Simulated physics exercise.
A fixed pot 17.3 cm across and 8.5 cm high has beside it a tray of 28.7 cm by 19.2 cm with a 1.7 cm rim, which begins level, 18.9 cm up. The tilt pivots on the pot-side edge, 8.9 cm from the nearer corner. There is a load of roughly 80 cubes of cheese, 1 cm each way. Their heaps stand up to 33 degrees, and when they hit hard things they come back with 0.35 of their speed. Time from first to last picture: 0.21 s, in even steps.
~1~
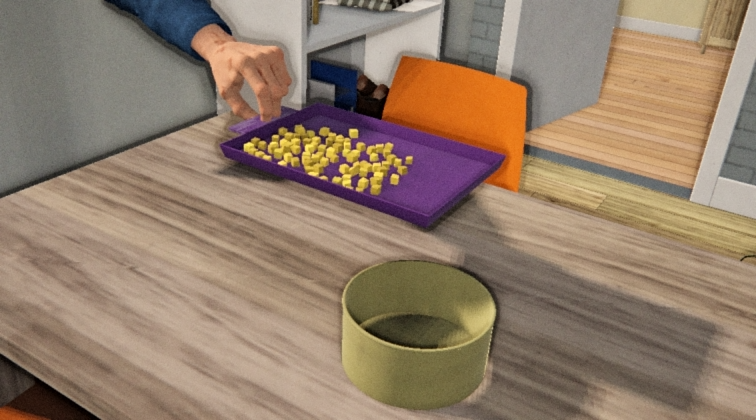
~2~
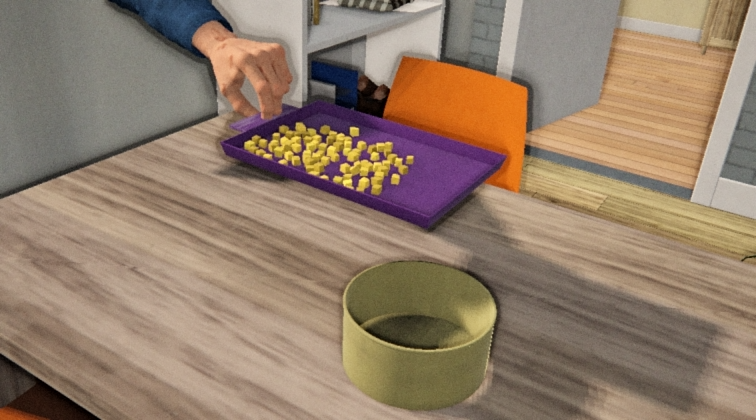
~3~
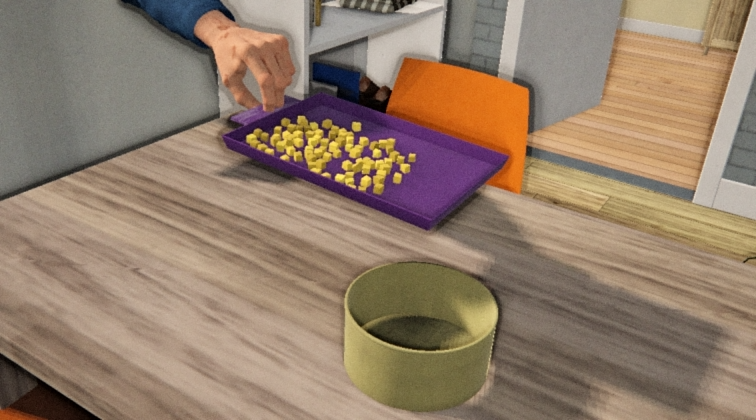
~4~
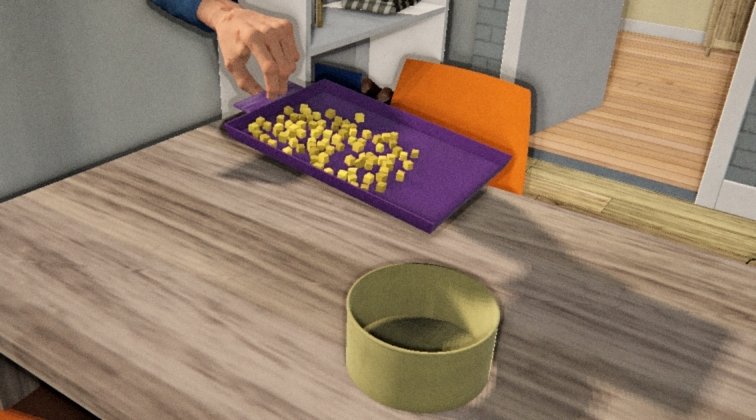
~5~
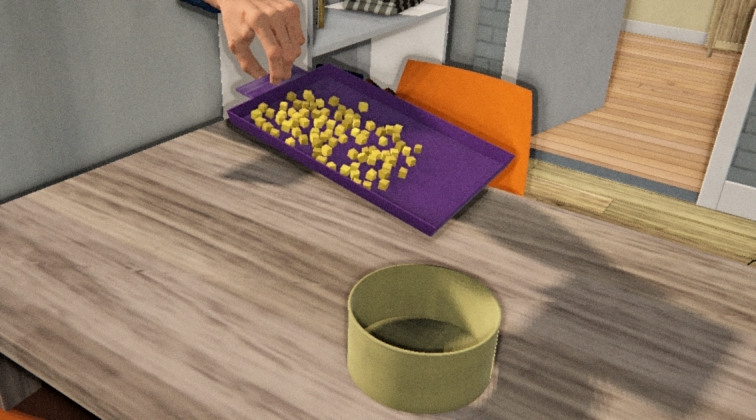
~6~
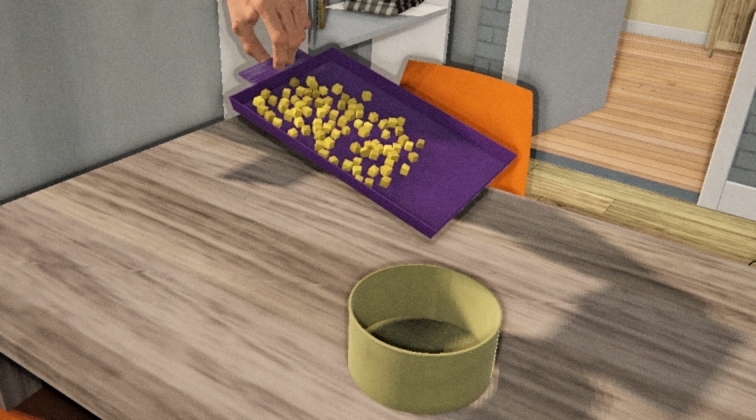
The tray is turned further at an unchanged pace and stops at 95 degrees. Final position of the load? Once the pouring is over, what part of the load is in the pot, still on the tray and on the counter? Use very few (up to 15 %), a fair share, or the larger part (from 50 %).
Pot: The larger part, left on the tray: Very few, counter: A fair share.
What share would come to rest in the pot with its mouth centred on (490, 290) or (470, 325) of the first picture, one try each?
Estimates: 65 % and 95 %, in that order.
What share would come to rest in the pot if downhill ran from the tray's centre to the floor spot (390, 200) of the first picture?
I'd say close to 90 %.
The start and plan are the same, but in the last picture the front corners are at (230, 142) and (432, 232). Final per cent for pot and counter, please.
Pot 75 % / counter 25 %.
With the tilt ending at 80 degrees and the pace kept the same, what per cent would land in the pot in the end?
I'd put it at close to 65 per cent.
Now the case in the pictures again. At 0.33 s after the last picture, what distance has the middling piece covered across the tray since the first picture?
About 5 cm.
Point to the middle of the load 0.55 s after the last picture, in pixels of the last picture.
Approx. (460, 267).
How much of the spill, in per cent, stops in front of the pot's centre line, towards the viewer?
Some 50 per cent.
Then, 0.33 s after the last picture, tilt 55 degrees; the tray holds 100 %, the pot 0 %.
Then, 0.55 s after the last picture, tilt 80 degrees; the tray holds 35 %, the pot 10 %.
Then, 0.89 s after the last picture, tilt 95 degrees; the tray holds 0 %, the pot 70 %.
In the end, pot 75 %, tray 0 %, counter 25 %.
